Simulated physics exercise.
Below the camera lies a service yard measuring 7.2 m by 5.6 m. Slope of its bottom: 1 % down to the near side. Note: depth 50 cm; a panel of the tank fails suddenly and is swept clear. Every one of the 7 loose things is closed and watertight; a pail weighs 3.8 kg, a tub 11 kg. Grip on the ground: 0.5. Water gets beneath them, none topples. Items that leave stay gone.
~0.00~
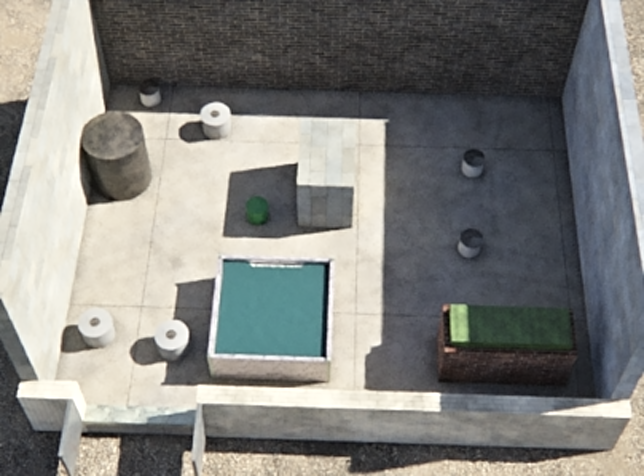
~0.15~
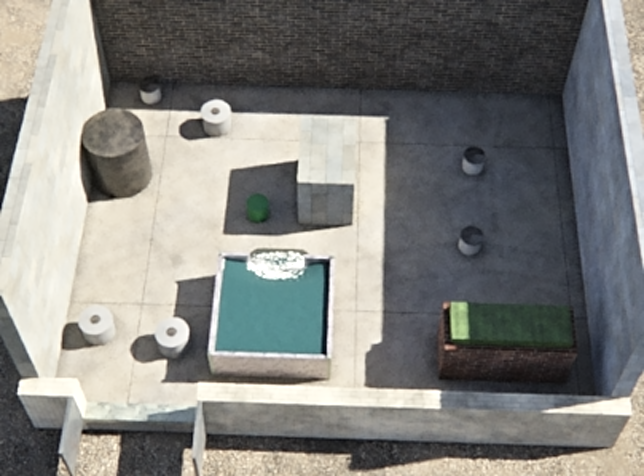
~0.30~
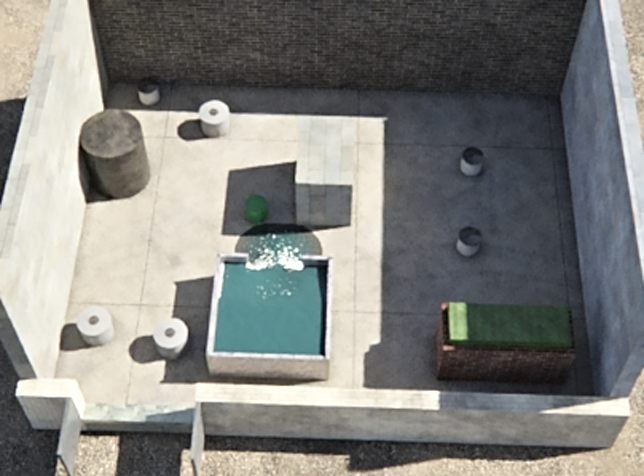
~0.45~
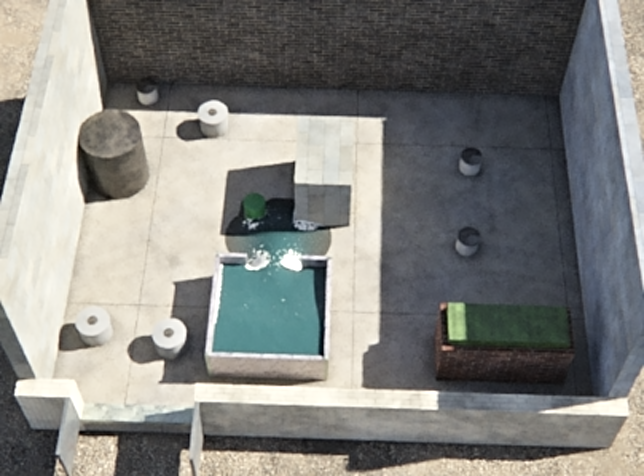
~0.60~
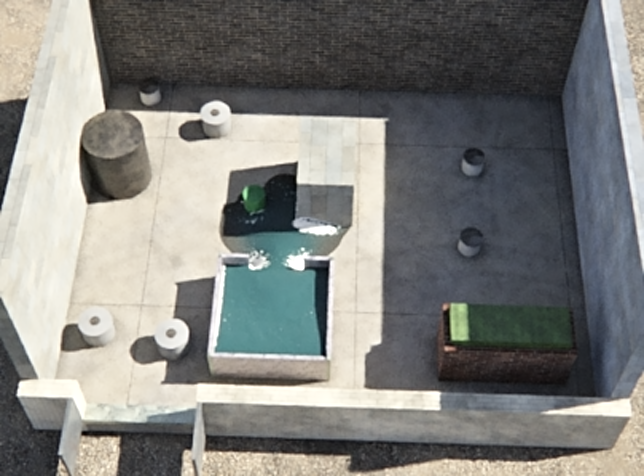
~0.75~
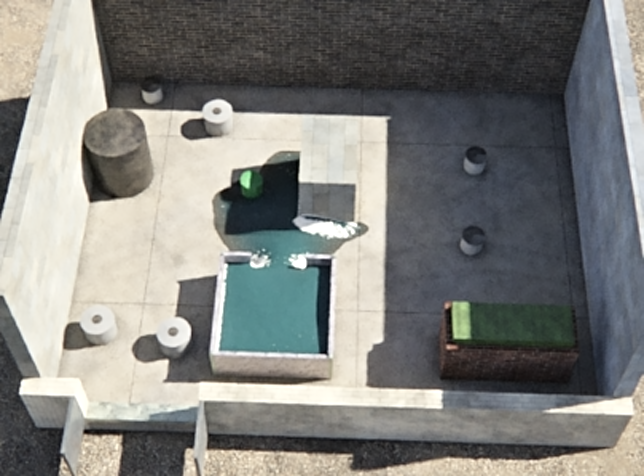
In a walled concrete yard, water burst through the back side of a square tank and spread across the ground toward a pale block, surrounding a small green pail and shifting it slightly backward.
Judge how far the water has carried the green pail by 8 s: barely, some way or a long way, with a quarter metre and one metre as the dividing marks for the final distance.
It has carried it a long way.
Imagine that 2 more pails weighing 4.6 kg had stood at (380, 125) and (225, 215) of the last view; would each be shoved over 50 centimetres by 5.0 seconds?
First not far enough, second far enough.
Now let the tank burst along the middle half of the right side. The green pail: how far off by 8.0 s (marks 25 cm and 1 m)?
Note: Green pail essentially stationary.
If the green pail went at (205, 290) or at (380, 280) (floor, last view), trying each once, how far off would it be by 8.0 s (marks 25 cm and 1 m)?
I'd say it does not really move on the first try and it does not really move on the second.
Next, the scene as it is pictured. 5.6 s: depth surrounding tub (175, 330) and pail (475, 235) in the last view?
First roughly 0 cm, second roughly 2 cm.
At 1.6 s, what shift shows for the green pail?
150 cm or so by then.
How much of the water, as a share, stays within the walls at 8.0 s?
Remaining: Approx. 100 per cent.
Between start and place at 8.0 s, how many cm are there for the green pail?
Around 200 cm from the start.
After 1.6 s the green pail is near (233, 125), 1.5 m from its start, aground; 0 of 7 are out; 0 afloat.
After 3.6 s the green pail is near (231, 78), 2.4 m from its start, afloat; 0 of 7 are out; 3 afloat.
After 5.6 s the green pail is near (185, 82), 2.6 m from its start, afloat; 0 of 7 are out; 3 afloat.
After 8.0 s the green pail is near (180, 117), 2.0 m from its start, afloat; 0 of 7 are out; 2 afloat.
